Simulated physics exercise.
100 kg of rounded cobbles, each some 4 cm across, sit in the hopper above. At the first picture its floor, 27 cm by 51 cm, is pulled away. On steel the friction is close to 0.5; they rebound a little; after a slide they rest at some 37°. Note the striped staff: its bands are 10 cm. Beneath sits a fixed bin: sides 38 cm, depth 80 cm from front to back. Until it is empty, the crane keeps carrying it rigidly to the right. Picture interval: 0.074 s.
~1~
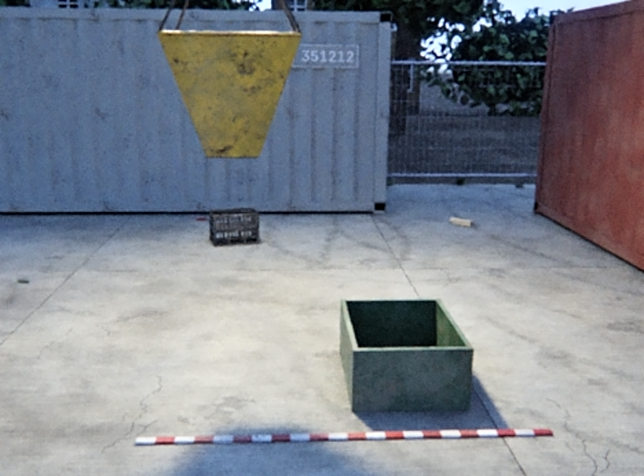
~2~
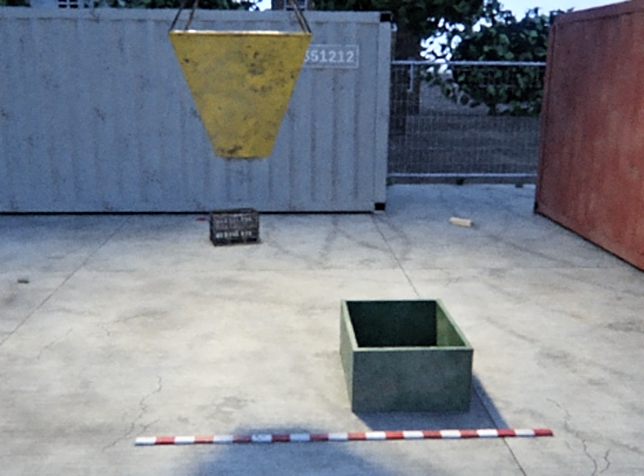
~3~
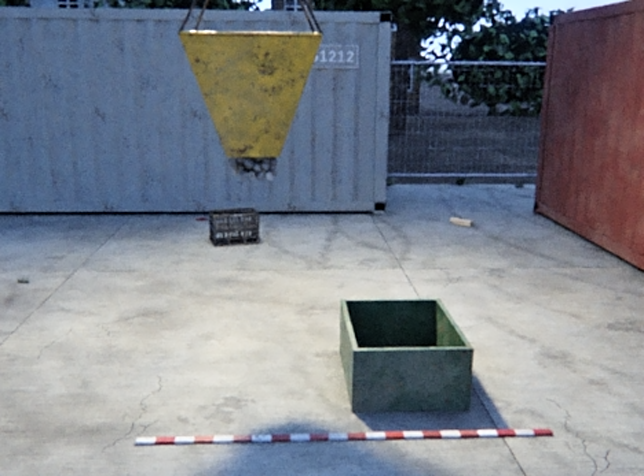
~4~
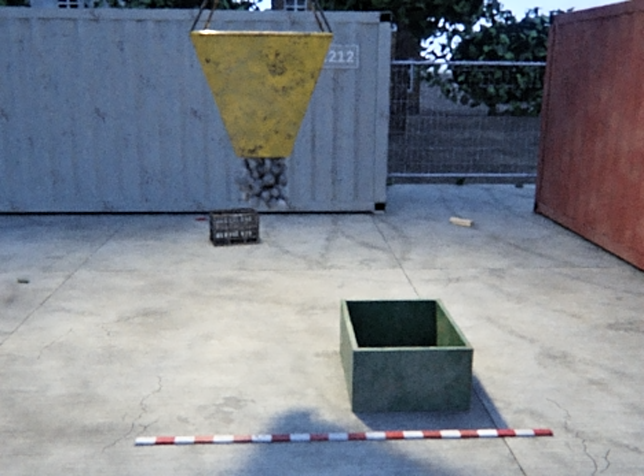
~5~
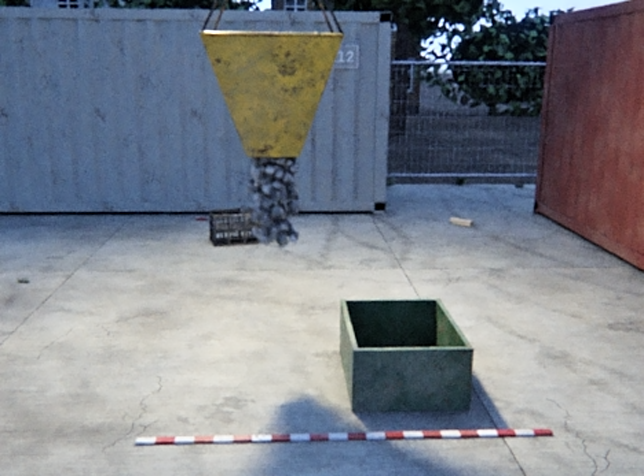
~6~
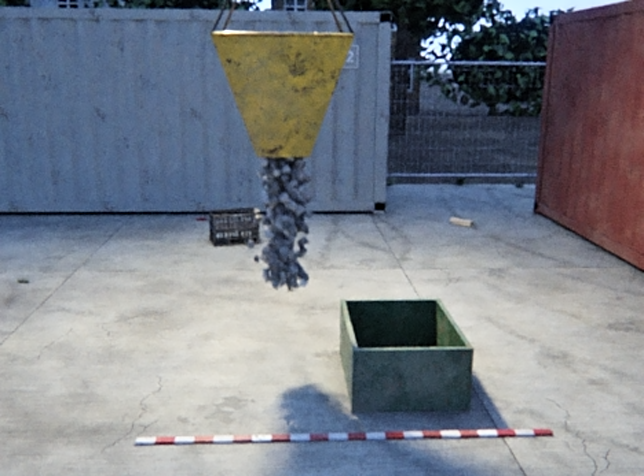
A yellow hopper moves right above the concrete yard, then releases a stream of grey stones.
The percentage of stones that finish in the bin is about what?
It is about 11 percent.
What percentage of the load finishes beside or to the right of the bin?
Around 0 per cent of it.
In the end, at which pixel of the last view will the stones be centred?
(311, 371).
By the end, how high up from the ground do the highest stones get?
About 18 cm above the ground.
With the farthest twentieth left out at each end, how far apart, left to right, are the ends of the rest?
120 cm.
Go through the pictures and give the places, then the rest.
The outlet is at (233, 148); nothing has dropped yet, in the first picture.
The outlet is at (243, 148); 5 % is out, in the second picture.
Outlet at (253, 148), the stream shows down to (262, 173); 84 % still inside, in the third picture.
Outlet at (263, 148), the stream shows down to (272, 201); 71 % still inside, in the fourth picture.
Outlet at (273, 148), the stream shows down to (282, 237); 56 % still inside, in the fifth picture.
Outlet at (283, 148), the stream shows down to (289, 280); 41 % still inside, in the sixth picture.
Then, 0.3 s after the last picture, 0 % in the hopper, 100 % falling or lying left of the bin, 0 % falling or lying in the bin; the stones farthest right are at (353, 285).
Then, 0.7 s after the last picture, 0 % in the hopper, 88 % falling or lying left of the bin, 11 % falling or lying in the bin, 1 % falling or lying beside or right of the bin; the stones farthest right are at (441, 369).
Then, 1.3 s after the last picture, 0 % in the hopper, 87 % falling or lying left of the bin, 11 % falling or lying in the bin, 2 % falling or lying beside or right of the bin; the stones farthest right are at (448, 375).
Then, 2.2 s after the last picture, 0 % in the hopper, 87 % falling or lying left of the bin, 11 % falling or lying in the bin, 2 % falling or lying beside or right of the bin; the stones farthest right are at (448, 375).
Then, 4.1 s after the last picture, 0 % in the hopper, 87 % left of the bin, 11 % in the bin, 2 % beside or right of the bin; the stones farthest right are at (448, 375).
